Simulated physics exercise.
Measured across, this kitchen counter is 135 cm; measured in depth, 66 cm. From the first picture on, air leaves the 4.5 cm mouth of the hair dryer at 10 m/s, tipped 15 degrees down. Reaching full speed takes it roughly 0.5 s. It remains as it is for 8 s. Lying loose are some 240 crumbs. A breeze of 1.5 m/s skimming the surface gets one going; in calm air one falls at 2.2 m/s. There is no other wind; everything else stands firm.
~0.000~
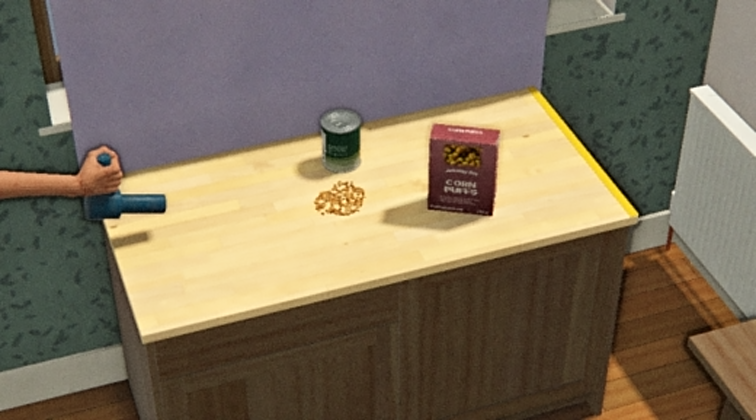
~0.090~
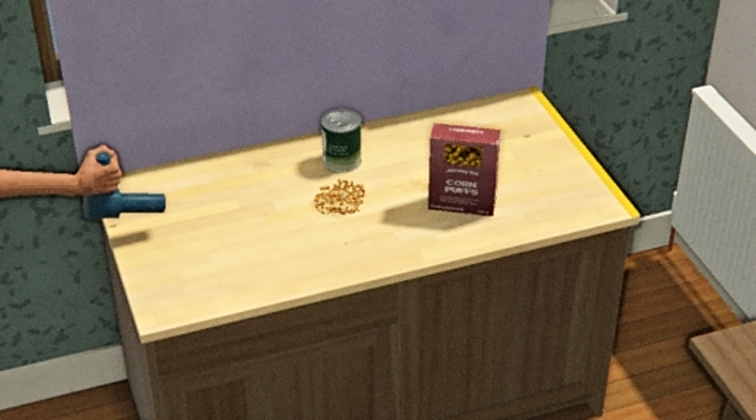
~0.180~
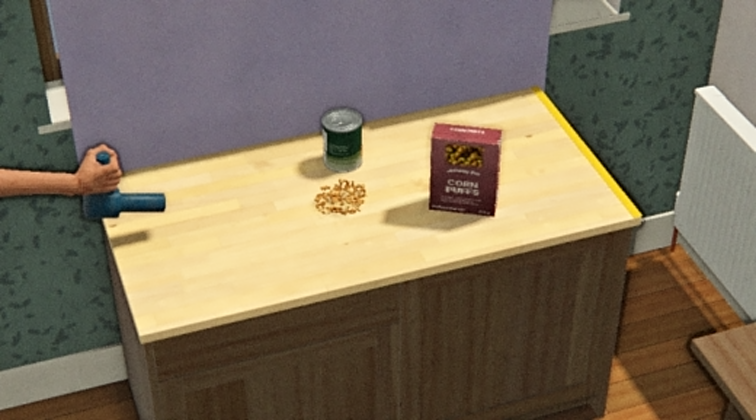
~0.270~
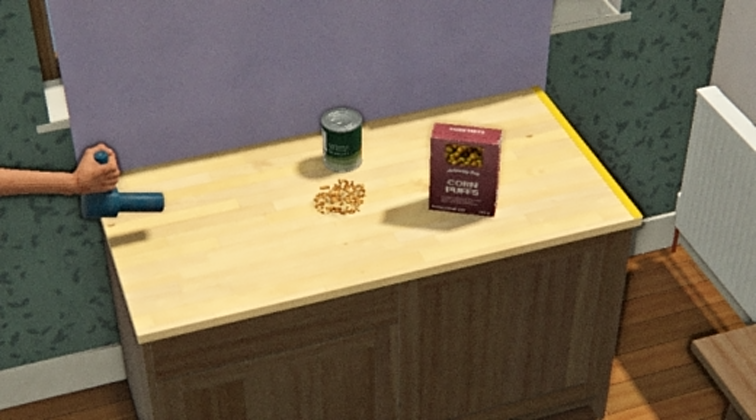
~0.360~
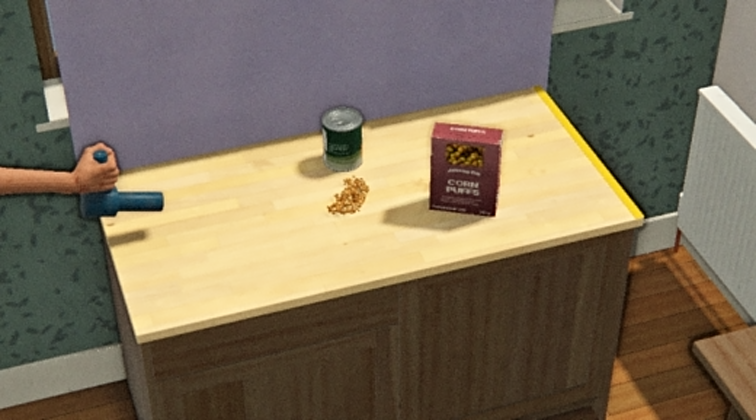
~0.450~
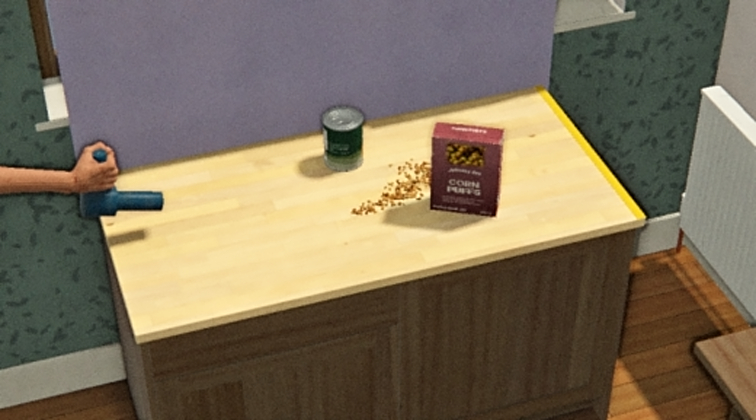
Golden crumbs lie still on a pale wooden counter while a hand at the left holds a blue hair dryer towards them, then they shift and scatter rightwards, past a green tin and up to a red corn puffs carton.
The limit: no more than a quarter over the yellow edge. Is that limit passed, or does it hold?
Quarter exceeded.
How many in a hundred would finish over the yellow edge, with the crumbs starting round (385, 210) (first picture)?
That comes to some 30 in a hundred.
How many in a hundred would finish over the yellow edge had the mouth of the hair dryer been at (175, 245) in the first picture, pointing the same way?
60 %.
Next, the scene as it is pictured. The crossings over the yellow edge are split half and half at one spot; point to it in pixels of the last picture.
Midpoint of crossings, approx. (598, 157).
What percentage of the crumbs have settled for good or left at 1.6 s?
Some 80 per cent.
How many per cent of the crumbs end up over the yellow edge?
About 70 %.
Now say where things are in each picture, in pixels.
The middle of the crumbs is near (340, 198), none has stirred yet and the mouth of the hair dryer is at (164, 204), in the first picture.
The middle of the crumbs is near (341, 196), none has stirred yet and the yellow edge is centred on (585, 147), in the second picture.
The middle of the crumbs is near (341, 196), none has stirred yet, the top of a tin is at (342, 120) and the top of a carton is at (467, 133), in the third picture.
The middle of the crumbs is near (341, 196) and none has stirred yet, in the fourth picture.
The middle of the crumbs is near (352, 195), the farthest in sight from the hair dryer is at (367, 187) and about 45 % have left their places, in the fifth picture.
The middle of the crumbs is near (408, 191), the farthest in sight from the hair dryer is at (429, 164) and all have left their places, in the sixth picture.
After 1.6 s the count stands so, 65 % are over the yellow edge; the middle of those still in play is near (488, 221).
After 2.6 s the count stands so, 70 % are over the yellow edge; the middle of those still in play is near (491, 221).
After 4.4 s the count stands so, 74 % are over the yellow edge.
After 8.0 s, at the end, 74 % are over the yellow edge.
